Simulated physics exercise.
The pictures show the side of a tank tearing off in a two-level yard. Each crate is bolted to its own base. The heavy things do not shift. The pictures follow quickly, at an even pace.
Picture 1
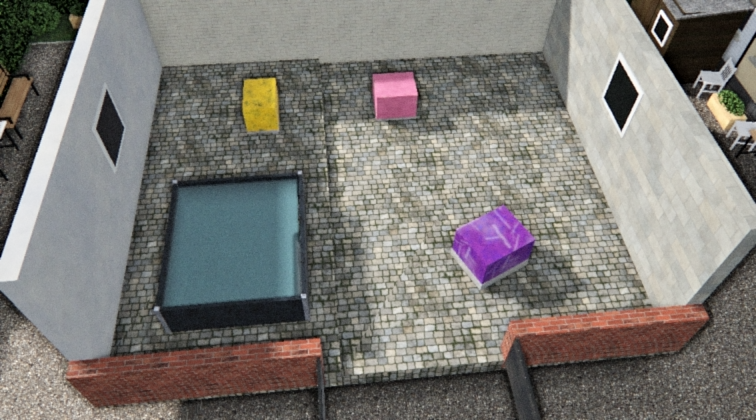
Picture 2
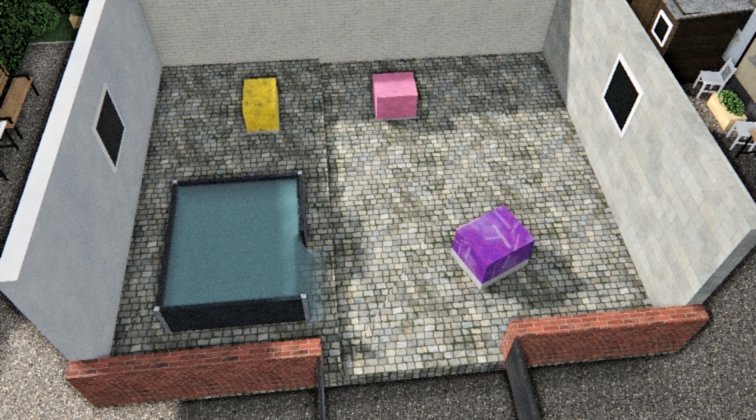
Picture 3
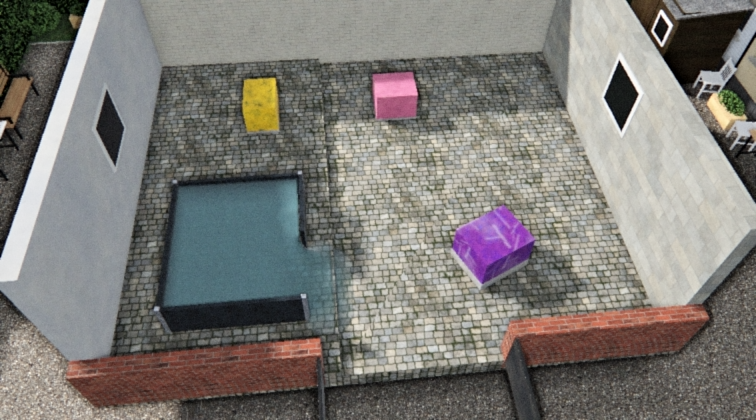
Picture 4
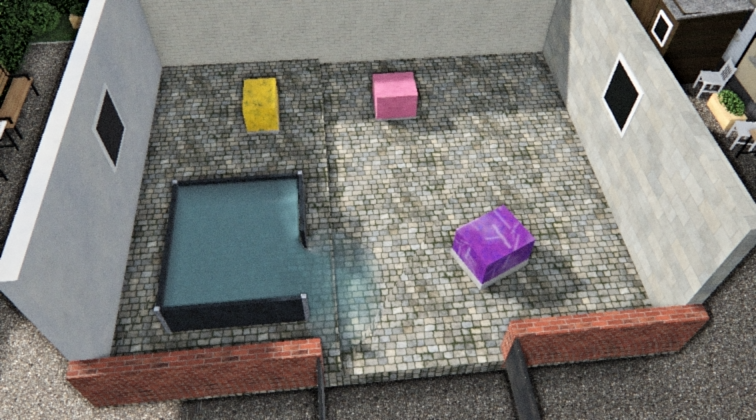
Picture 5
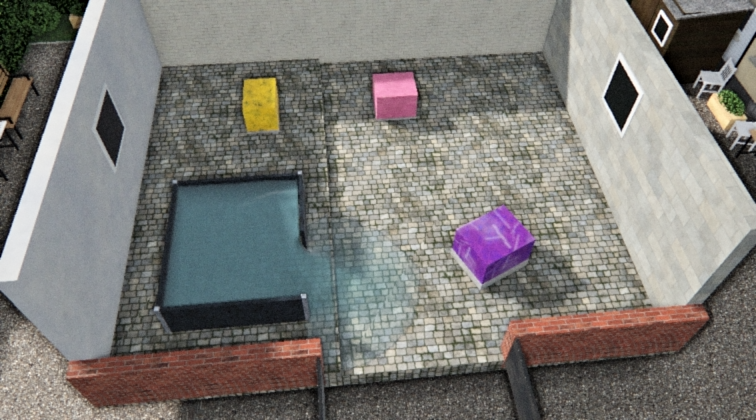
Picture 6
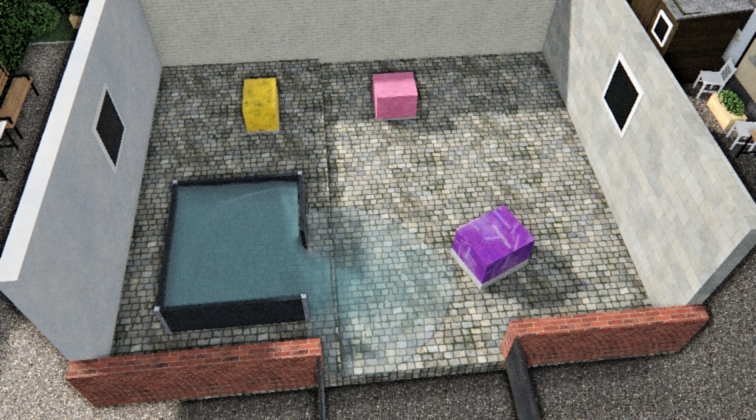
The video shows a dark-edged water tank in a walled, cobbled yard with yellow, pink and purple blocks; part of its right side opens, and water pours out, spreading rightward across the paving toward the purple block.
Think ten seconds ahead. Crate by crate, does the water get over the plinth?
In the end: The purple crate is soaked; the pink crate is soaked; the yellow crate keeps dry.
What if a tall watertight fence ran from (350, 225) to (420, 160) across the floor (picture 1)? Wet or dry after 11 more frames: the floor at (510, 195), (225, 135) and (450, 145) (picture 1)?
One after the other: Wet, dry, dry.
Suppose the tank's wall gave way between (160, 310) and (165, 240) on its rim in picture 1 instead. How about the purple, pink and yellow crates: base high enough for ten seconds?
One by one: The purple crate stays dry, the pink crate ends up wet, the yellow crate gets wet.
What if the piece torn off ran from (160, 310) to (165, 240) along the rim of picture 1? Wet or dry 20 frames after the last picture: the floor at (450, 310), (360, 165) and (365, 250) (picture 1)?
In turn: Awash, no water, no water.
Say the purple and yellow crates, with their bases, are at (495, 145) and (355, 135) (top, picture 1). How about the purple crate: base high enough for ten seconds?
The purple crate escapes it.
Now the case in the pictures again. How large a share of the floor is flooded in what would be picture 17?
Near 25 in a hundred.
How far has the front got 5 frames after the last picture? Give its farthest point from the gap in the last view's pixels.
At about (572, 305).
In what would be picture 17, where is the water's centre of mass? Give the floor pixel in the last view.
Near (316, 266).
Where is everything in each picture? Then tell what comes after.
Still water in the water tank at (236, 239), in the first picture.
Water pours out at (304, 278) and has run to (314, 320), in the second picture.
Water pours out at (304, 279) and has run to (335, 326), in the third picture.
The front is at (371, 323), out from the gap at (304, 279), in the fourth picture.
Water pours out at (304, 279) and has run to (410, 265), in the fifth picture.
Water pours out at (304, 279) and has run to (451, 284), in the sixth picture.
A moment on, water covers 15 % of the floor; the purple crate water round its plinth, the pink crate not reached, the yellow crate not reached.
Next, water covers 25 % of the floor; the purple crate water round its plinth, the pink crate not reached, the yellow crate not reached.
Then, water covers 35 % of the floor; the purple crate water round its plinth, the pink crate not reached, the yellow crate not reached.
Later, water covers 45 % of the floor; the purple crate water round its plinth, the pink crate not reached, the yellow crate not reached.
In the end, water covers 60 % of the floor; the purple crate was topped, the pink crate was topped, the yellow crate stayed above the water.
